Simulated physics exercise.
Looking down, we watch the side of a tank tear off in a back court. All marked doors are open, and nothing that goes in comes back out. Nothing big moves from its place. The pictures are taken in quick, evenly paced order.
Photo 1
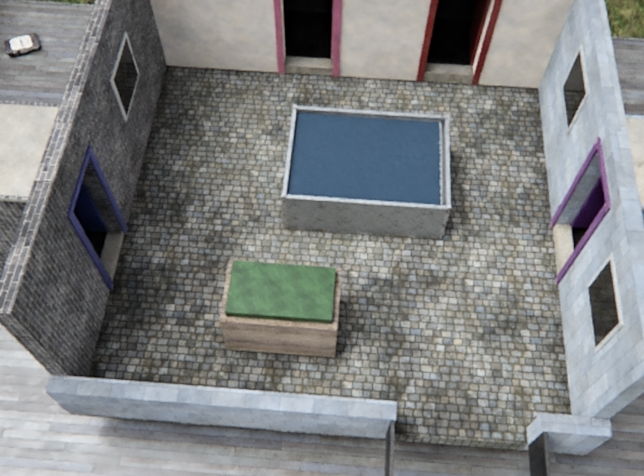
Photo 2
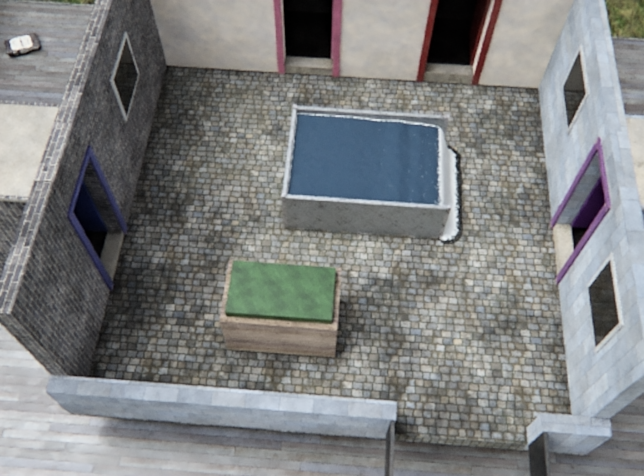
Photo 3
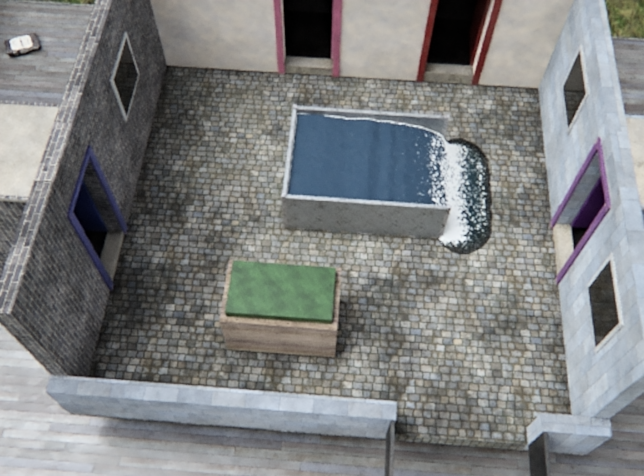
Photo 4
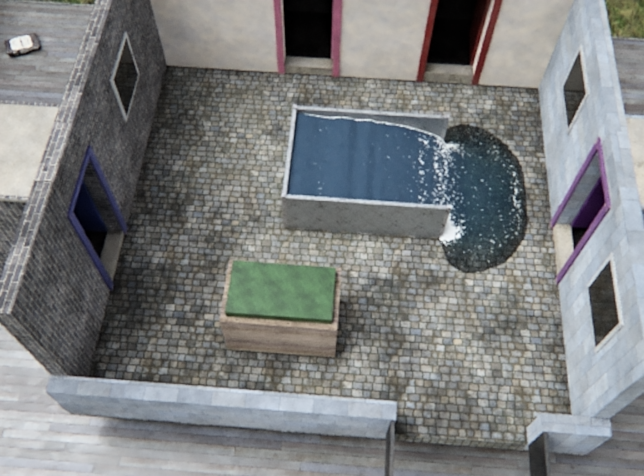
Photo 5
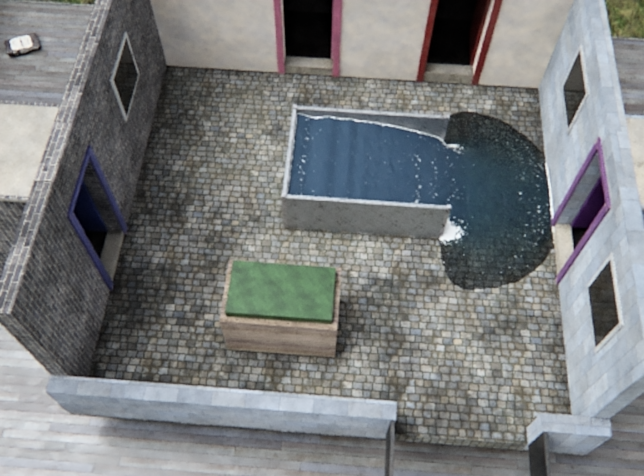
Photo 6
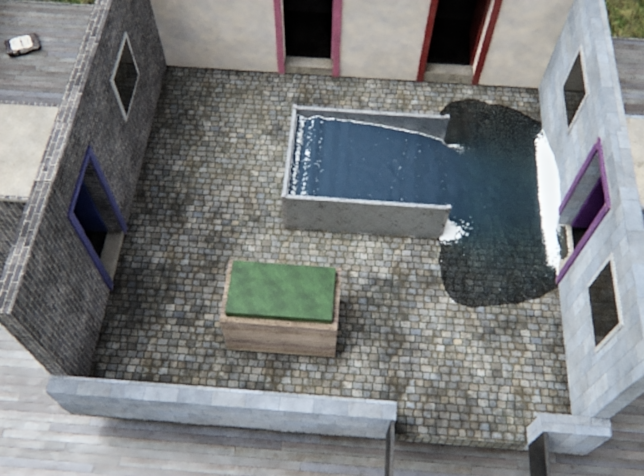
Water bursts from the right side of a grey open tank in a paved courtyard, seen from high above by a still camera. A green-topped block stands in front of the tank, with a blue-framed opening at left, a purple one at right, and pink and red doorways behind. The dark pool fans out rightward with white foam, reaches the right wall and spreads along it, while the tank's level drops.
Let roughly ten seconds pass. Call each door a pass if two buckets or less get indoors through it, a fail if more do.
Blue door: Pass, red door: Pass, purple door: Fail, pink door: Pass.
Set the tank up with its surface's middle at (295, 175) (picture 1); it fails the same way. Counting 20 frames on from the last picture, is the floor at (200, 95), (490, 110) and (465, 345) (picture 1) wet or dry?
Going through them in that order: Still bare, waterlogged and waterlogged.
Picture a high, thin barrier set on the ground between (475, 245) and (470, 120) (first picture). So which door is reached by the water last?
My answer is the door marked blue.
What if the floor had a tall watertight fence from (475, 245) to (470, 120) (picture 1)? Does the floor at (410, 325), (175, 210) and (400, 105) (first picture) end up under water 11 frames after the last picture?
Results in sequence: Swamped / bone-dry / swamped.
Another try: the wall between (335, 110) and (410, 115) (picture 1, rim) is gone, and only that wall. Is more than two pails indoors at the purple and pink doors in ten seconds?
Note - purple door: Short of the mark, pink door: Past the mark.
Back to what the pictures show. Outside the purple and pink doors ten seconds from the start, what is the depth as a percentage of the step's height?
In order: Roughly 30 and 30 in a hundred.
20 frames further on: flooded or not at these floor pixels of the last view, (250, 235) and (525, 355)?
Not wet, soaked.
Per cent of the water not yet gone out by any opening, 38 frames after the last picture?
Some 78 per cent.
A moment on, water covers 20 % of the floor; the blue door not reached, the red door wet at the sill, nothing in, the purple door over two buckets in, the pink door not reached.
Next, water covers 25 % of the floor; the blue door not reached, the red door wet at the sill, nothing in, the purple door far over two buckets in, the pink door not reached.
Then, water covers 50 % of the floor; the blue door not reached, the red door wet at the sill, nothing in, the purple door far over two buckets in, the pink door wet at the sill, nothing in.
Later, water covers 75 % of the floor; the blue door wet at the sill, nothing in, the red door wet at the sill, nothing in, the purple door far over two buckets in, the pink door wet at the sill, nothing in.
In the end, water covers 95 % of the floor; the blue door wet at the sill, nothing in, the red door wet at the sill, nothing in, the purple door far over two buckets in, the pink door wet at the sill, nothing in.
